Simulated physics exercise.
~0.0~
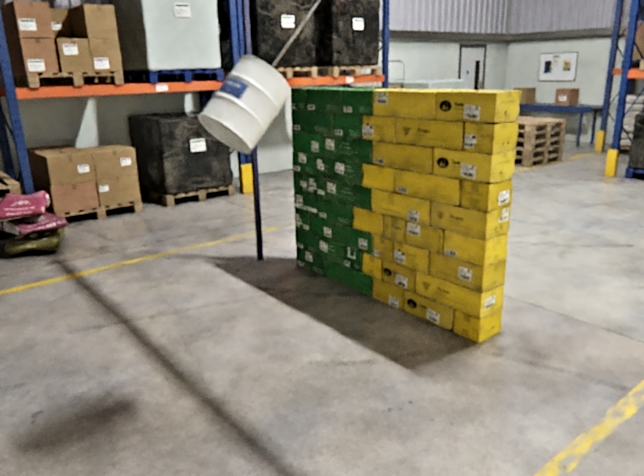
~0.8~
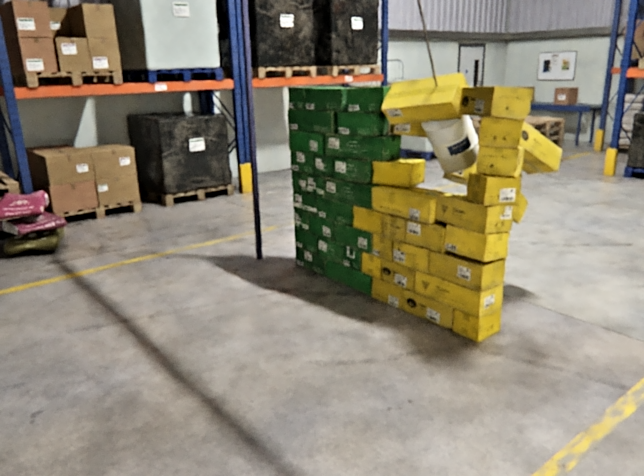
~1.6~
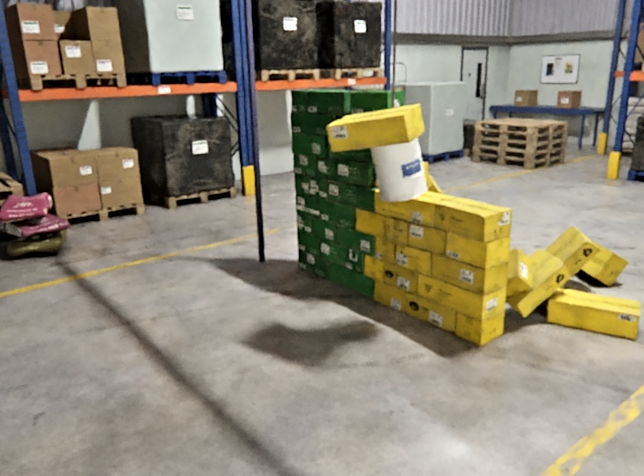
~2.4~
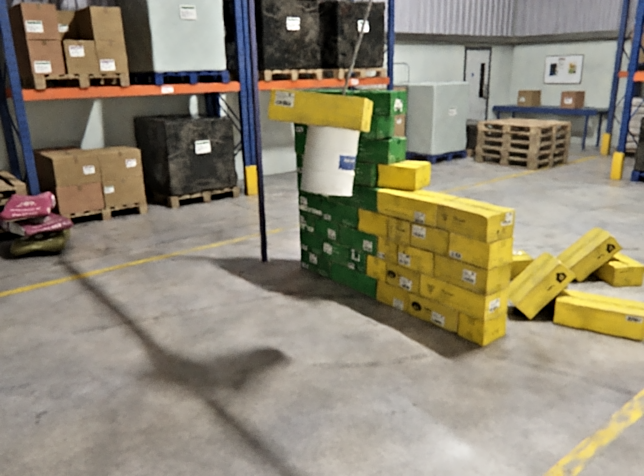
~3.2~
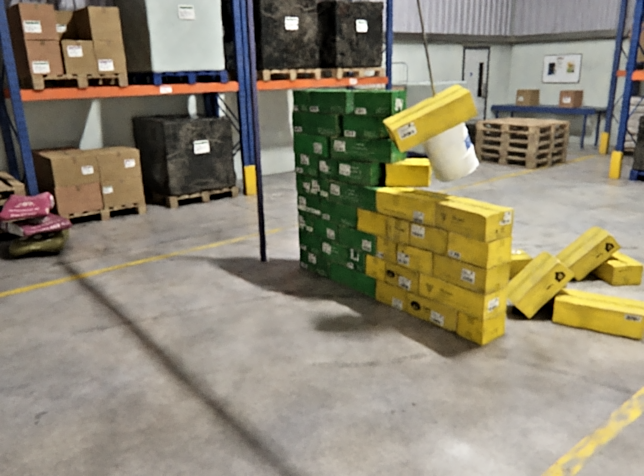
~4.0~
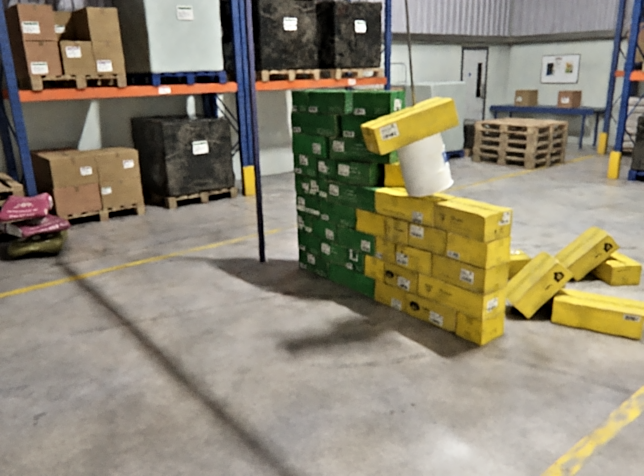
White drum swinging into a wall of green and yellow boxes, knocking several yellow ones to the floor and carrying one on top.
